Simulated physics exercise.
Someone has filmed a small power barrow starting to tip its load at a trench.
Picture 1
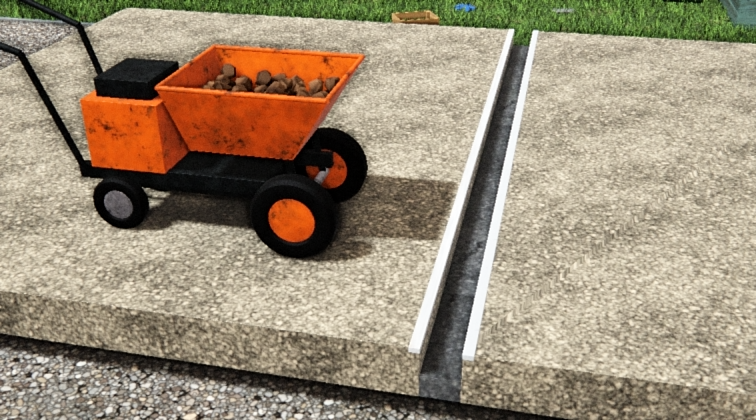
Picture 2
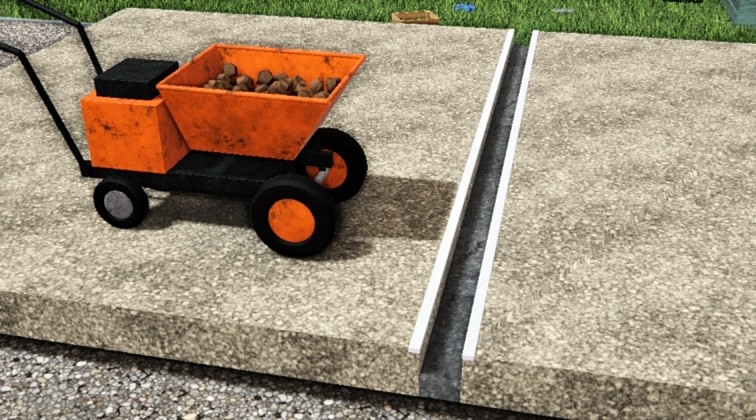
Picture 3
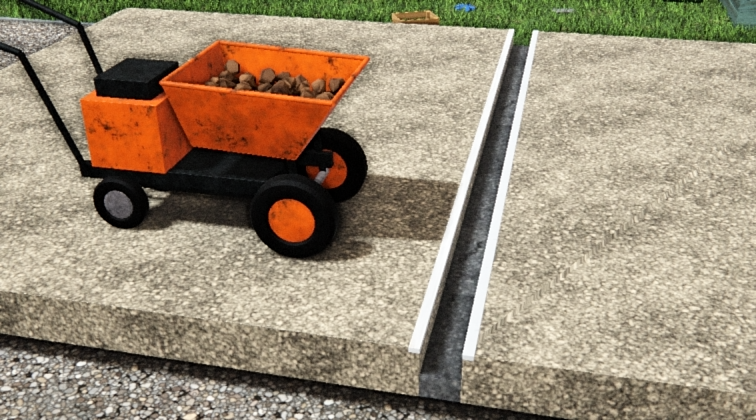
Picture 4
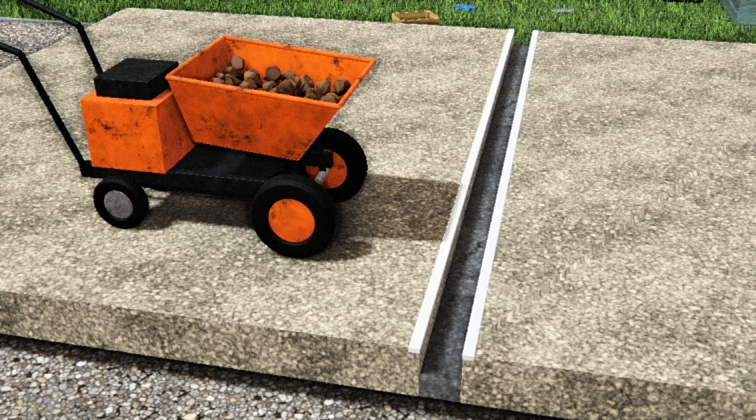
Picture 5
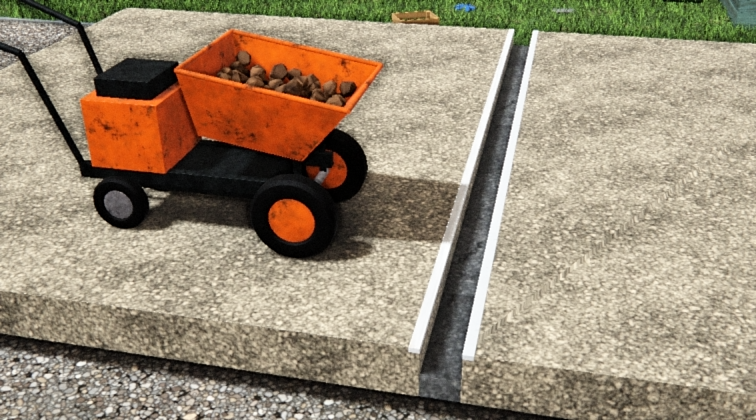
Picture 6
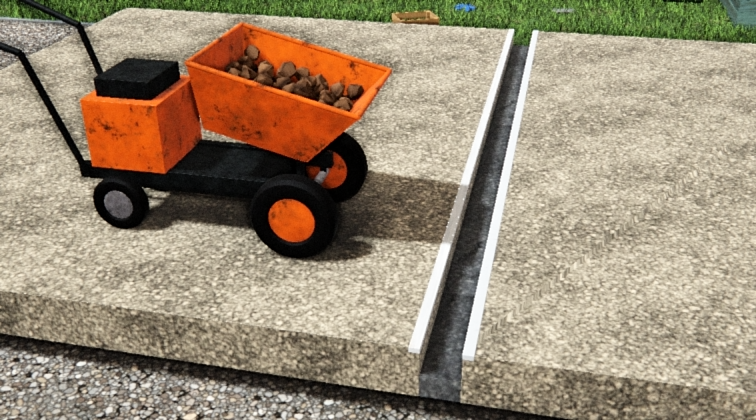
The orange skip of a small power barrow, loaded with brown clods, sat level at first, then slowly tilted a little to the right toward a narrow trench while the wheels stayed still.
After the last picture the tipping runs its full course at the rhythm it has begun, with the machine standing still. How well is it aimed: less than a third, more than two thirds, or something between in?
In the trench: Between a third and two thirds.
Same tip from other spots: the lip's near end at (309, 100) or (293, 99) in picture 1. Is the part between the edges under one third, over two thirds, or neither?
At the first place between a third and two thirds, at the second one to two thirds.
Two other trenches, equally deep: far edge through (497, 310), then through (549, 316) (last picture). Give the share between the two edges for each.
The first gives 70 %, the second 90 %.
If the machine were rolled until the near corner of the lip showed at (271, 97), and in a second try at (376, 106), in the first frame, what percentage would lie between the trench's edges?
About 30 and 10 per cent.
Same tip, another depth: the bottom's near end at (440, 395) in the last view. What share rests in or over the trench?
Roughly 70 in a hundred.
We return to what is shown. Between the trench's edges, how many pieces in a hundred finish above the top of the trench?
Close to 40 per cent.
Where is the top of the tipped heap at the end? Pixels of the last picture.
Near (459, 236).
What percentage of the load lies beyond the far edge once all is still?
Roughly 20 in a hundred.
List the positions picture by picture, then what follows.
The first frame shows lip of the skip at (326, 102), level; top of the load at (277, 92), clay clods; first edge of the trench at (429, 301); far edge at (478, 307), the trench under half as wide as the skip, and about as deep as wide.
The second frame shows lip of the skip at (328, 102), level; top of the load at (241, 92).
The third frame shows lip of the skip at (332, 104), tipped barely; top of the load at (244, 90).
The fourth frame shows lip of the skip at (339, 107), tipped barely; top of the load at (249, 87).
The fifth frame shows lip of the skip at (348, 112), tipped a little; top of the load at (232, 90).
The sixth frame shows lip of the skip at (358, 118), tipped a little; top of the load at (240, 85); first edge of the trench at (429, 301); far edge at (478, 307).
Soon, skip tipped steeply; all in the skip.
A while on, skip tipped right over; nearly all in the skip; a stray few short of the trench; a small part in or heaped over the trench.
Towards the end, skip tipped right over; about a quarter in the skip; a small part short of the trench; about half in or heaped over the trench; a small part beyond it.
Finally, skip tipped right over; a small part in the skip; a small part short of the trench; about half in or heaped over the trench; about a quarter beyond it.
